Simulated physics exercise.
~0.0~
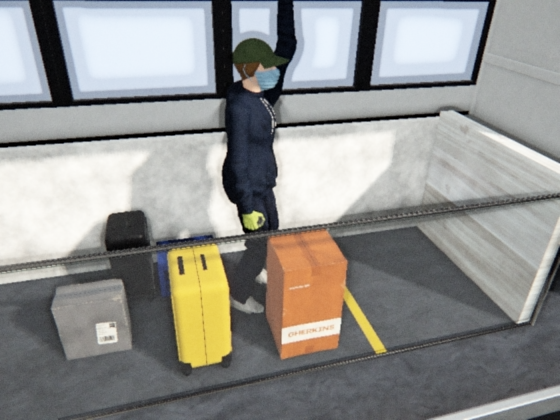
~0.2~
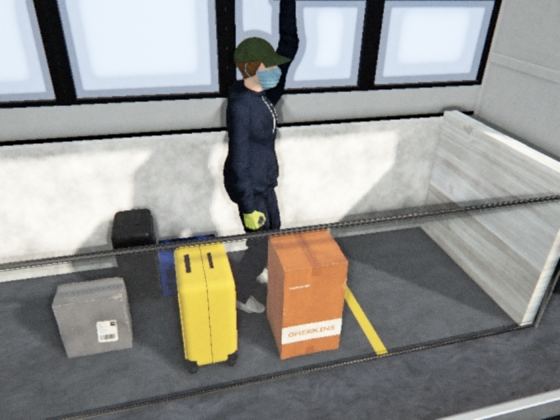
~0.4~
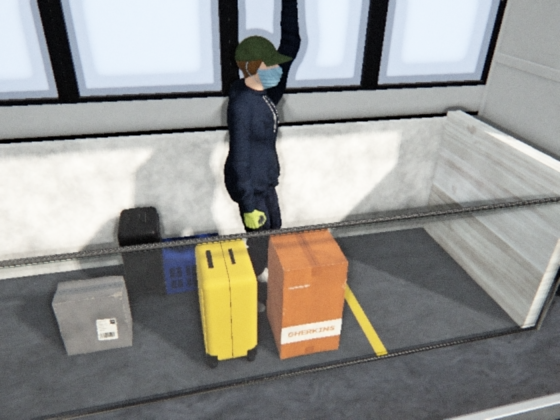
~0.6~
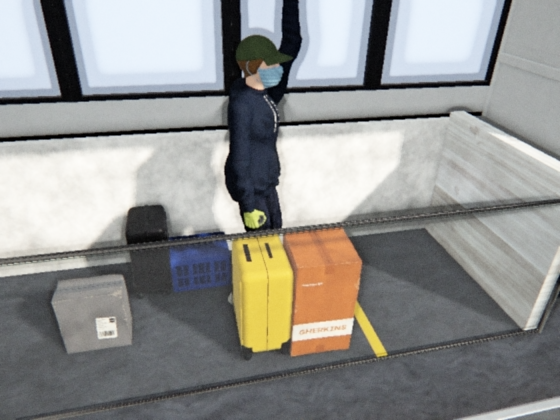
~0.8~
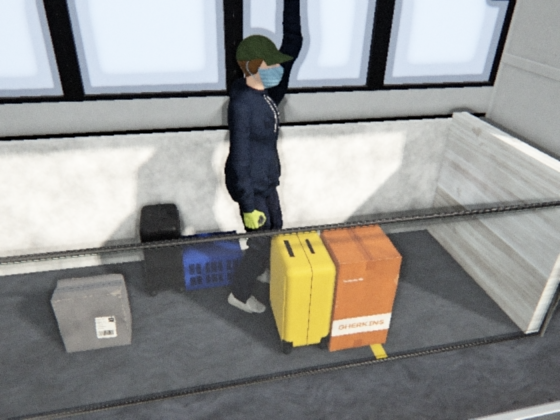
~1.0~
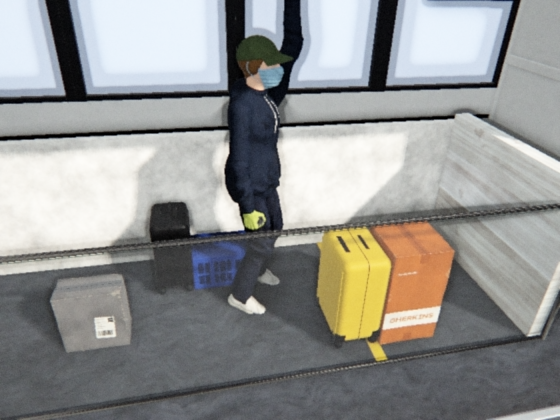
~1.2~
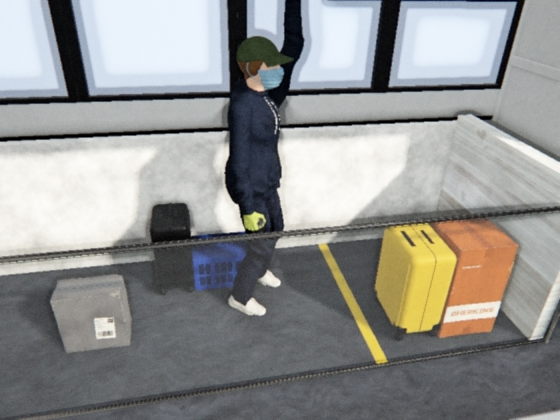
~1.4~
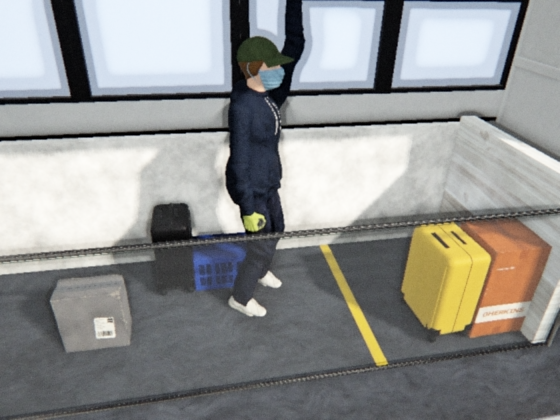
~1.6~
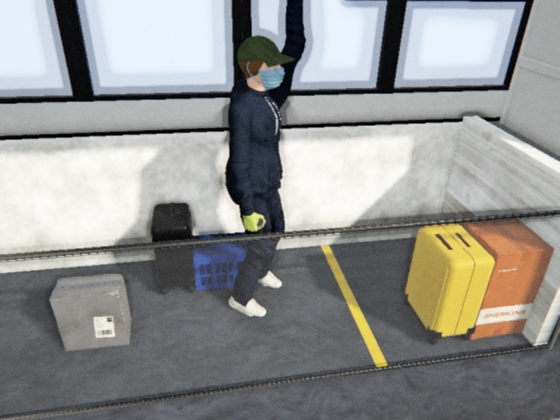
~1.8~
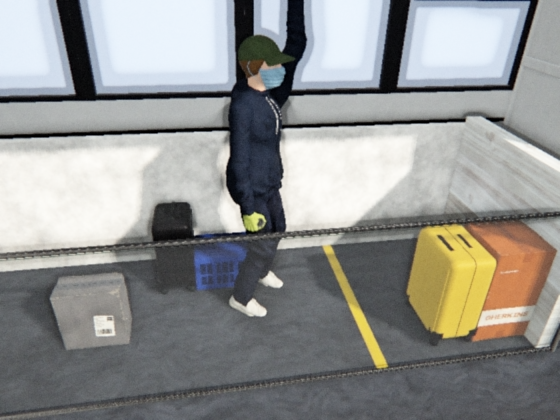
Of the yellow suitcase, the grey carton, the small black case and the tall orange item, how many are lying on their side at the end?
None of them are lying on their side. All four are still upright at the end.
